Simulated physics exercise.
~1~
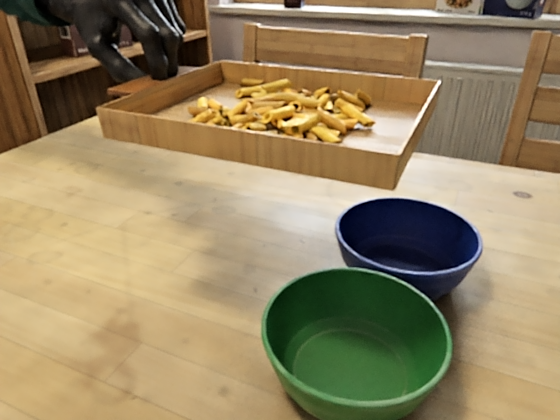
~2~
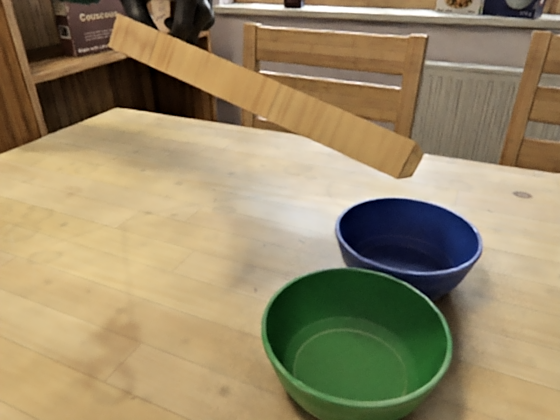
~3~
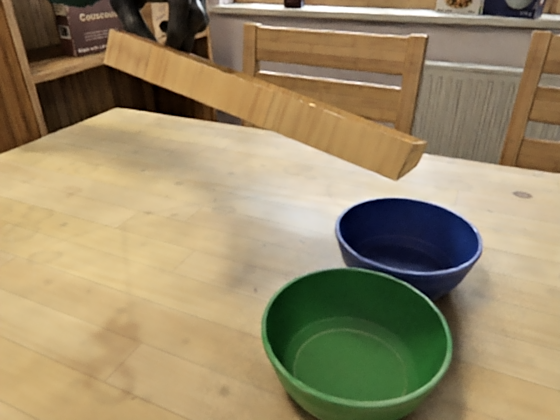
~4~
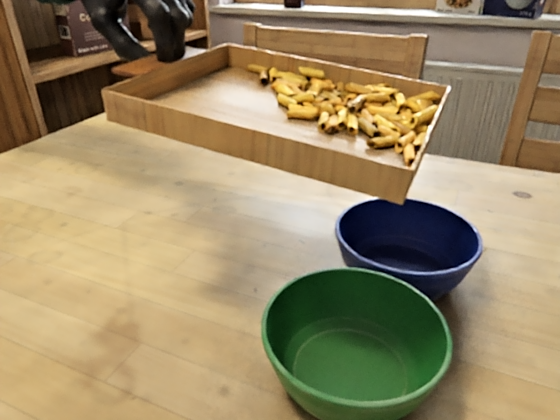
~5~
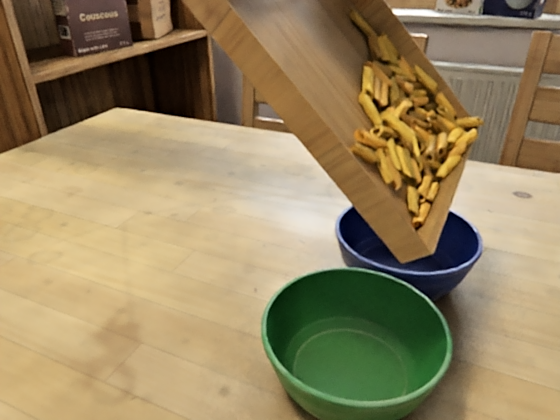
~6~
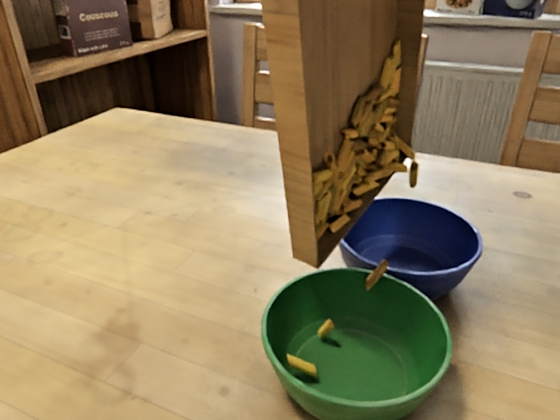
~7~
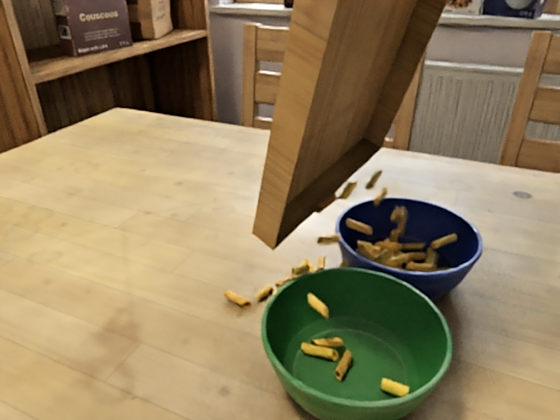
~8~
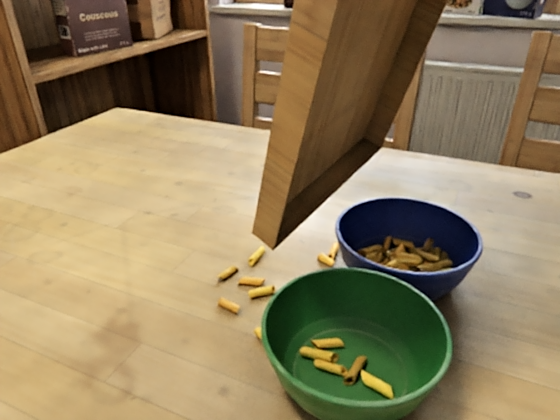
In the video, a dark-gloved hand holds a wooden tray of dry pasta, tilts it, levels it, then tips it steeply to the right, spilling pieces mostly into the blue bowl, with some landing on the table and a few in the green bowl.
